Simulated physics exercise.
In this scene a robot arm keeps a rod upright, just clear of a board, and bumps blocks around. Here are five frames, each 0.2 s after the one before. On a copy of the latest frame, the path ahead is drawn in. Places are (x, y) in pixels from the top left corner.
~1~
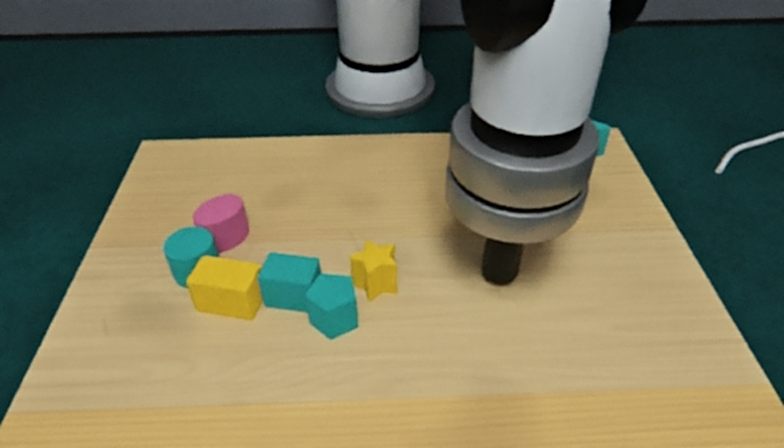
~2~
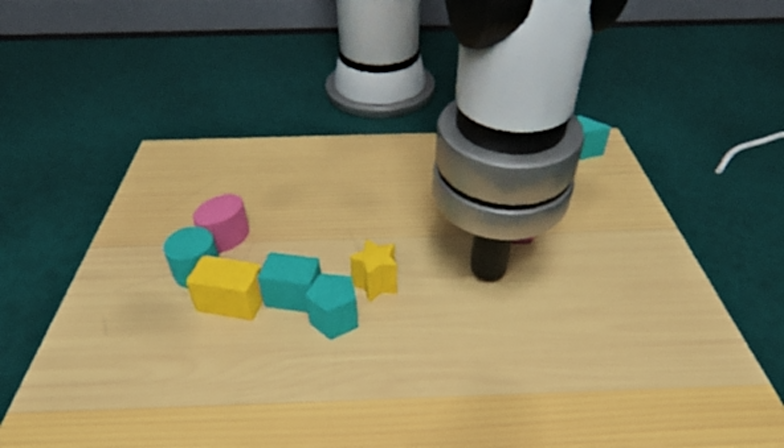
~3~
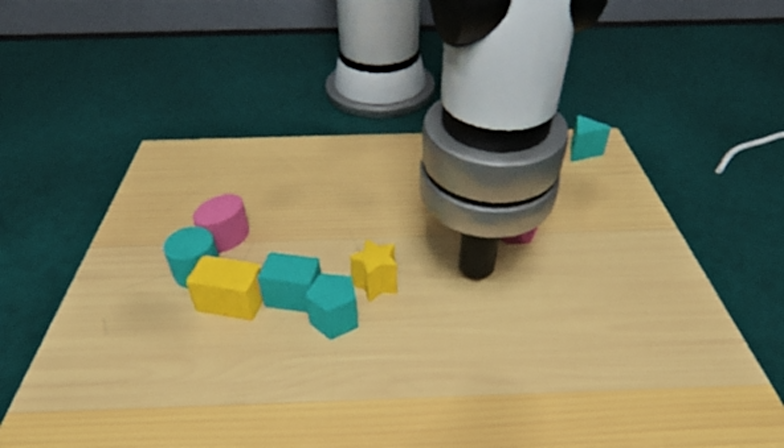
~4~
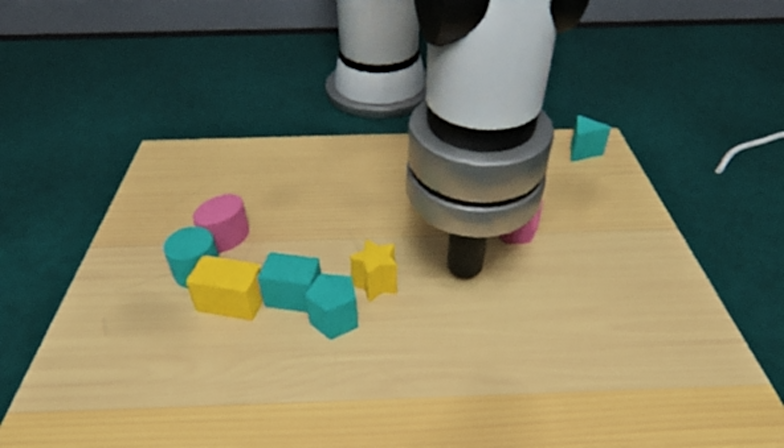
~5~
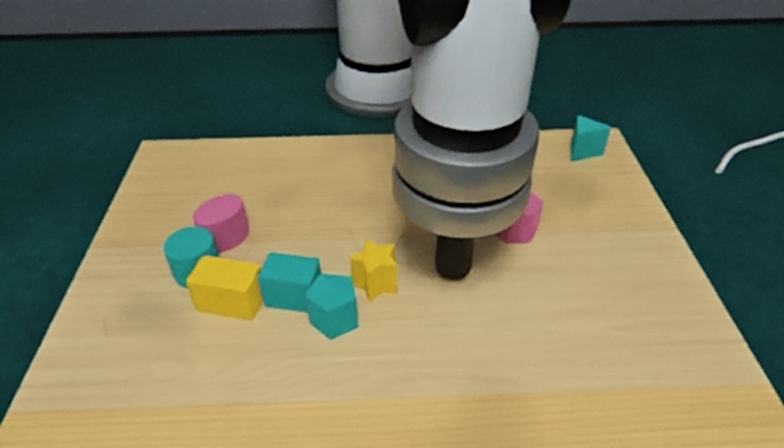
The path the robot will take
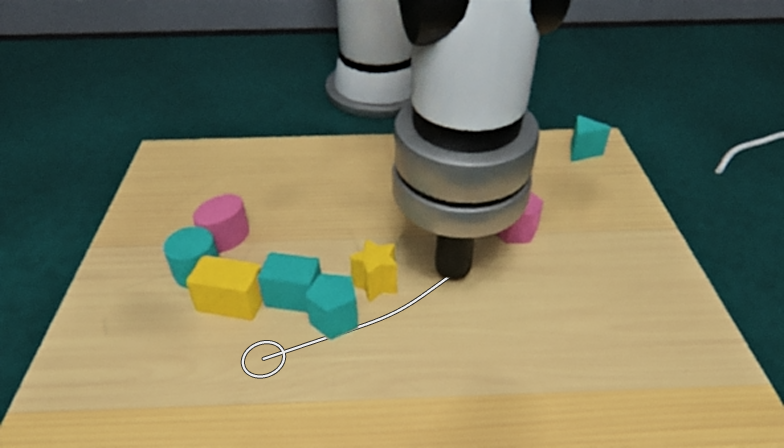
A white robot arm with a silver collar and dark rod slides slowly leftward above a pale wooden board on a dark green surface, seen from a raised, unmoving viewpoint. Pink, teal and yellow blocks cluster at left, with a yellow star at their right end. The arm's shift uncovers a teal triangular block near the far right corner, then a pink block behind the rod, while every block stays still.
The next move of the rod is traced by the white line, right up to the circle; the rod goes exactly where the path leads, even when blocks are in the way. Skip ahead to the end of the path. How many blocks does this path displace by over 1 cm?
Three or more.
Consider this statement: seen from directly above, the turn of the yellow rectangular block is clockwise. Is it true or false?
The statement is incorrect.
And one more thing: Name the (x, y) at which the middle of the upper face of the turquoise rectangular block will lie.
It will likely be found at (268, 257).
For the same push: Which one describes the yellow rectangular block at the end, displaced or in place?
Shifted.
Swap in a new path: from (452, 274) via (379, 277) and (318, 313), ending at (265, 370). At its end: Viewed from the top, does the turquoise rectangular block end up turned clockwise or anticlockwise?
It swings round clockwise.
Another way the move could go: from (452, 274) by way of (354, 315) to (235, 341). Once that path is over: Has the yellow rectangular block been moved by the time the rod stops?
Yes.
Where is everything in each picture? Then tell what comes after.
In the first frame, rod's lower end (500, 271); turquoise cylinder (188, 242); yellow rectangular block (223, 272); turquoise rectangular block (289, 267); turquoise five-sided block (332, 290).
In the second frame, rod (488, 268); blocks still.
In the third frame, rod (477, 266); blocks still.
In the fourth frame, rod (465, 265); blocks still.
In the fifth frame, rod (453, 266); turquoise cylinder (188, 242); yellow rectangular block (223, 272); turquoise rectangular block (289, 267); turquoise five-sided block (332, 290).
Drawn move, from (452, 274) through (371, 323) to (264, 359).
On the path given first. One third of the way, rod (401, 301); nothing pushed yet.
Two thirds of the way, rod (334, 327); turquoise cylinder (183, 241); yellow rectangular block (209, 267), turned 25° anticlockwise; turquoise rectangular block (274, 259), turned 25° clockwise; turquoise five-sided block (292, 295), turned 35° clockwise.
At the end, rod (261, 351); turquoise cylinder (183, 241); yellow rectangular block (209, 267), turned 30° anticlockwise; turquoise rectangular block (268, 257), turned 45° clockwise; turquoise five-sided block (250, 297), turned 75° clockwise.
